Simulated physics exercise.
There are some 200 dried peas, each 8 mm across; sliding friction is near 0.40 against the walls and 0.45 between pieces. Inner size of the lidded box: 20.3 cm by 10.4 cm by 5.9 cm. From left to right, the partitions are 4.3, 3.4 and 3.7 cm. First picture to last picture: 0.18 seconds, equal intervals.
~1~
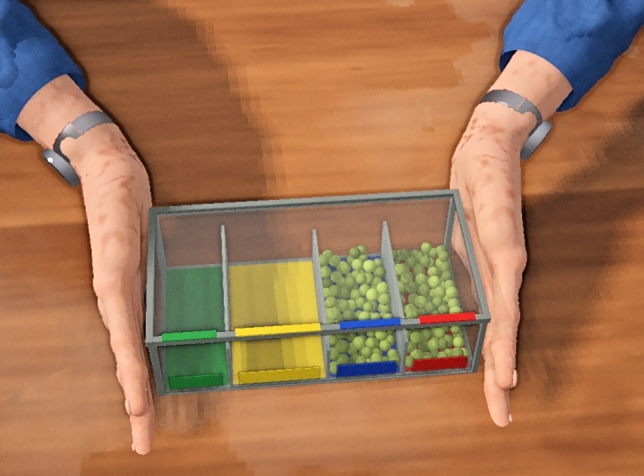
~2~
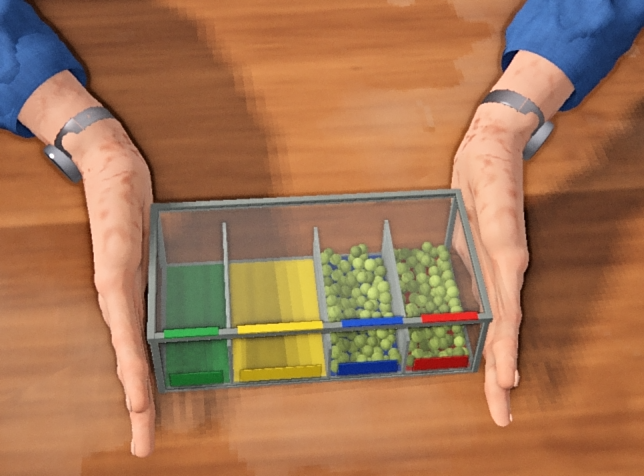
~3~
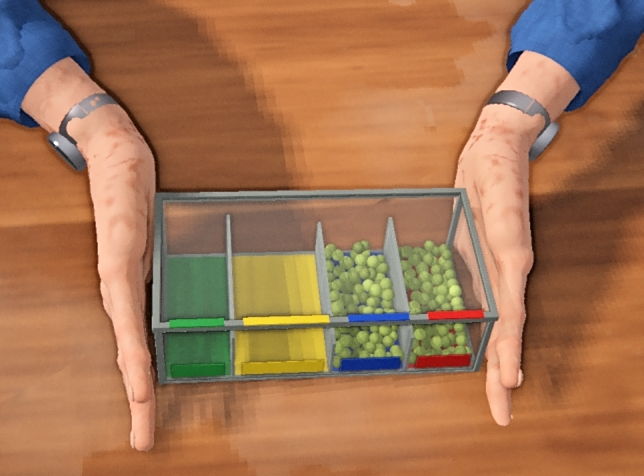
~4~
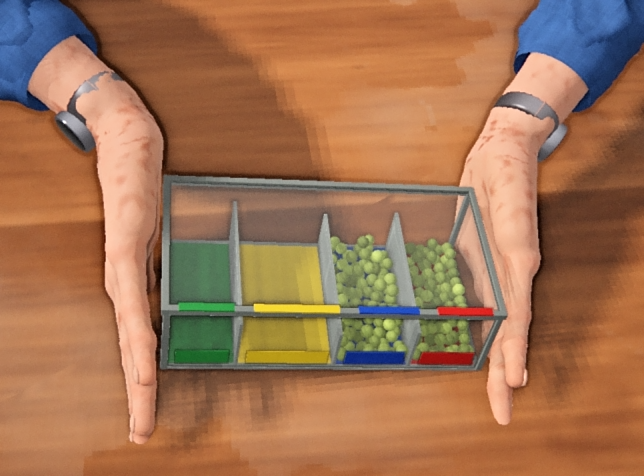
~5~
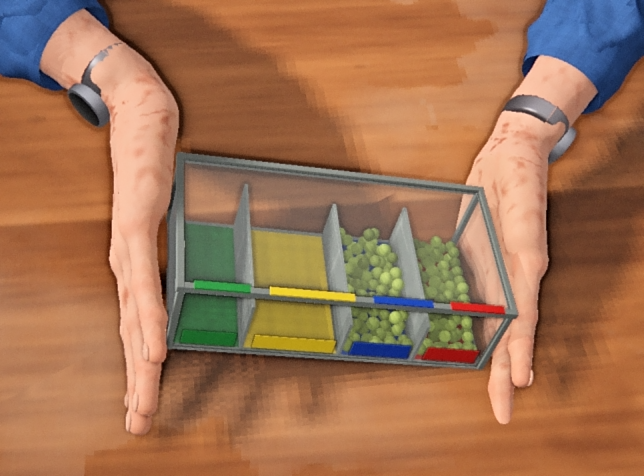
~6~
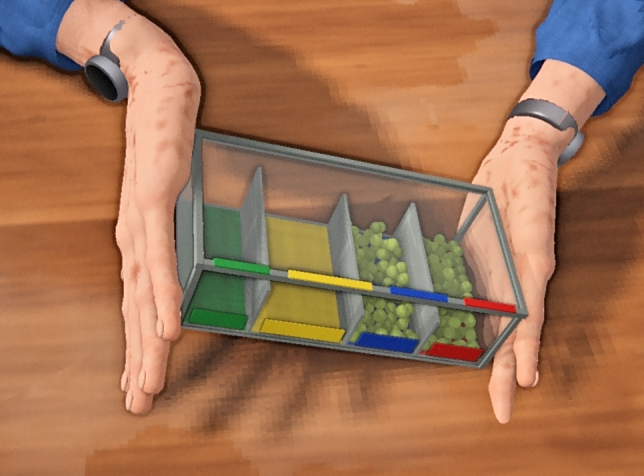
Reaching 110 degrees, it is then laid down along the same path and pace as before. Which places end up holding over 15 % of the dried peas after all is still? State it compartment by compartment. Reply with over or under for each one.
Red: Over, blue: Under, green: Under, yellow: Under.
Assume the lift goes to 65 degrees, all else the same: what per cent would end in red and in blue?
Red: 50, blue: 50 (per cent).
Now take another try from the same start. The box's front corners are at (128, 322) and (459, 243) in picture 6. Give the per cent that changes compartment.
Around 90 per cent, it would seem.
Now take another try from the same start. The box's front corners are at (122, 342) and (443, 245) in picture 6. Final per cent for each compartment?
Red = 0 %; blue = 0 %; green = 50 %; yellow = 50 %.
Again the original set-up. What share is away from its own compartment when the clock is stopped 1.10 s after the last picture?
Roughly 50 percent of it.
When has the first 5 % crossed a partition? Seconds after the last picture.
That happens at about 0.60 s on the clock.
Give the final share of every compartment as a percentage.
Going by colour, red ends with 100, blue with 0, green with 0 and yellow with 0.
Then, 0.67 s after the last picture, tilt 110 degrees; red 65 %, blue 35 %.
Then, 1.10 s after the last picture, tilt 48 degrees; red 100 %.
Then, 1.62 s after the last picture, tilt 0 degrees; red 100 %.
In the end, red 100 %, blue 0 %, green 0 %, yellow 0 %.
